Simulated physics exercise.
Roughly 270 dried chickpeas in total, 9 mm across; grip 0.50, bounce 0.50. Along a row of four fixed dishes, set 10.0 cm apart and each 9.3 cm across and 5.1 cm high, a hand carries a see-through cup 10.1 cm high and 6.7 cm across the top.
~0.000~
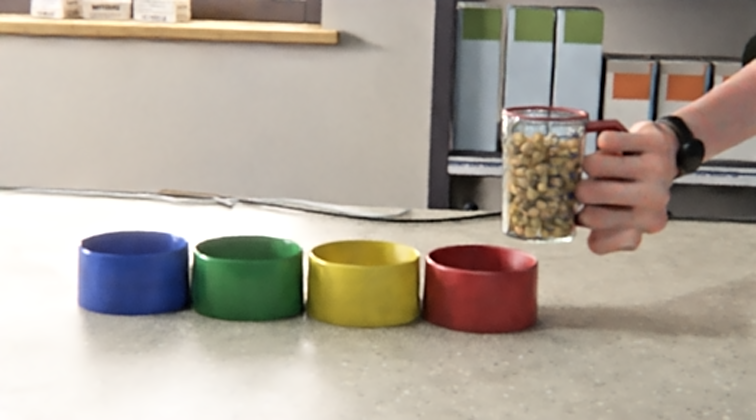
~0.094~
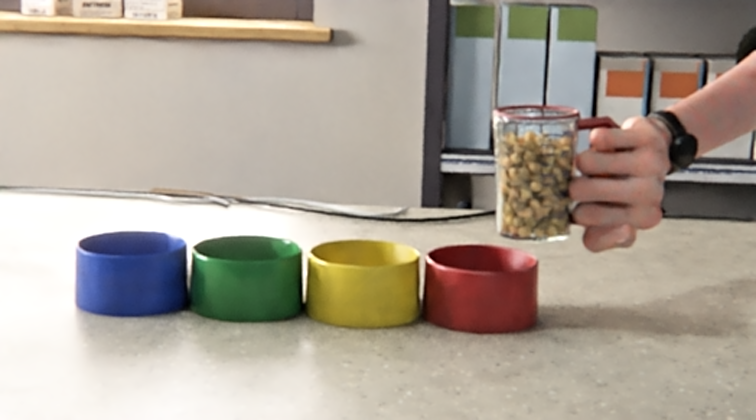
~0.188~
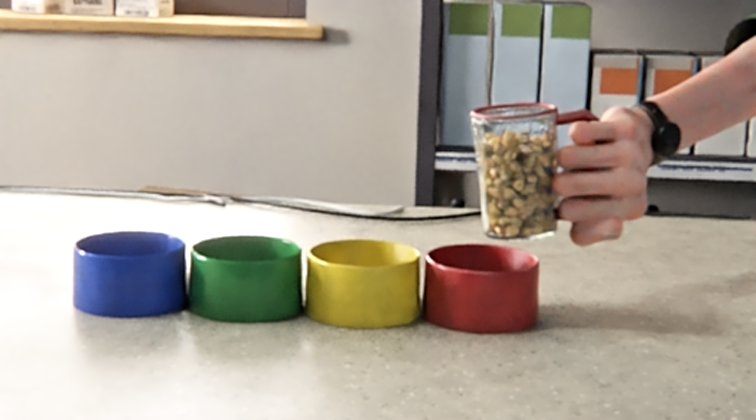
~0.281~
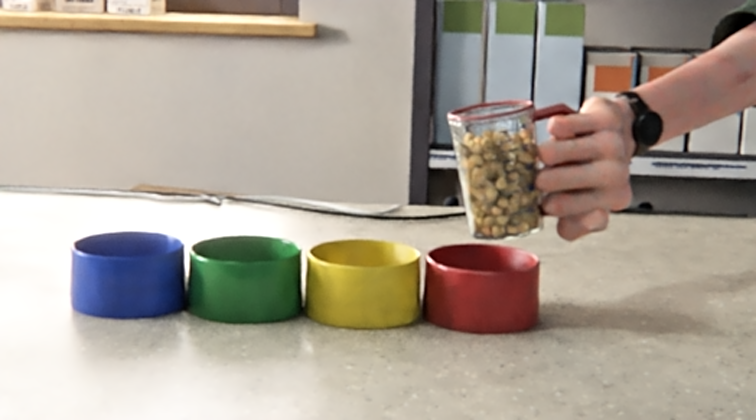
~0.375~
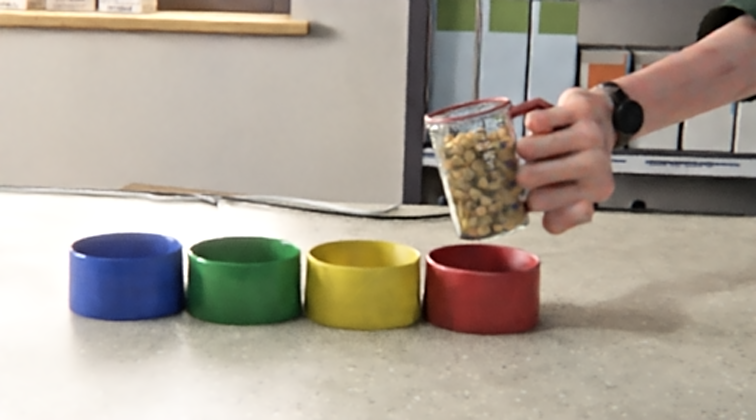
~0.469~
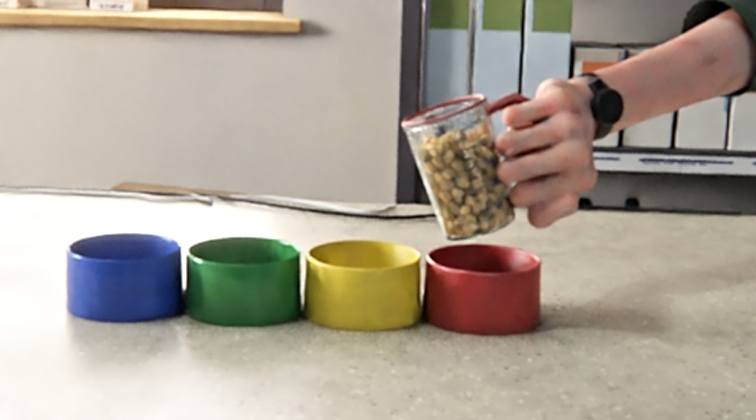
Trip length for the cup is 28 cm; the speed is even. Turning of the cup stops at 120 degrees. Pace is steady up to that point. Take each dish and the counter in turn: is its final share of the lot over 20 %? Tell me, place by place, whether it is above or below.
Red: Below the mark; blue: Above the mark; green: Below the mark; yellow: Below the mark; counter: Below the mark.
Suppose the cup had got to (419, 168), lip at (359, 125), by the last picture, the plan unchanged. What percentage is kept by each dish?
In the end red holds 0, blue holds 100, green holds 0, yellow holds 0.
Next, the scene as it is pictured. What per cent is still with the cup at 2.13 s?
That would be some 95 per cent.
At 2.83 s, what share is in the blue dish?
I'd say around 85 per cent.
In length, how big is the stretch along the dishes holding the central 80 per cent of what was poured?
About 5 cm.
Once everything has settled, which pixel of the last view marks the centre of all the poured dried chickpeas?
Resting centre estimate: Around (126, 276).
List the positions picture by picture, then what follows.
Cup at (542, 174), tilt 0 degrees, lip at (505, 112), moved 0.0 cm; middle of the pieces at (535, 183); red dish at (482, 259); yellow dish at (364, 254); green dish at (248, 248); blue dish at (134, 243), in the first picture.
Cup at (535, 173), tilt 2 degrees, lip at (496, 112), moved 0.6 cm; middle of the pieces at (529, 182), in the second picture.
Cup at (517, 172), tilt 6 degrees, lip at (473, 114), moved 2.1 cm; middle of the pieces at (512, 181), in the third picture.
Cup at (499, 170), tilt 10 degrees, lip at (450, 116), moved 3.7 cm; middle of the pieces at (494, 180), in the fourth picture.
Cup at (481, 170), tilt 15 degrees, lip at (427, 119), moved 5.3 cm; middle of the pieces at (477, 180), in the fifth picture.
Cup at (462, 169), tilt 19 degrees, lip at (404, 123), moved 6.8 cm; middle of the pieces at (459, 180); red dish at (484, 259); yellow dish at (363, 255); green dish at (244, 251); blue dish at (125, 247). Its pace works out near 45 degrees a second; the hand travels 17 cm a second, in the sixth picture.
Then, at 1.46 s, tilt 66 degrees; cup holds 100 %.
After 2.13 s, tilt 97 degrees; cup holds 95 %, blue 5 %.
After 2.83 s, tilt 120 degrees; cup holds 15 %, blue 85 %.
In the end, at 3.4 s, red 0 %, blue 100 %, green 0 %, yellow 0 %, counter 0 %.
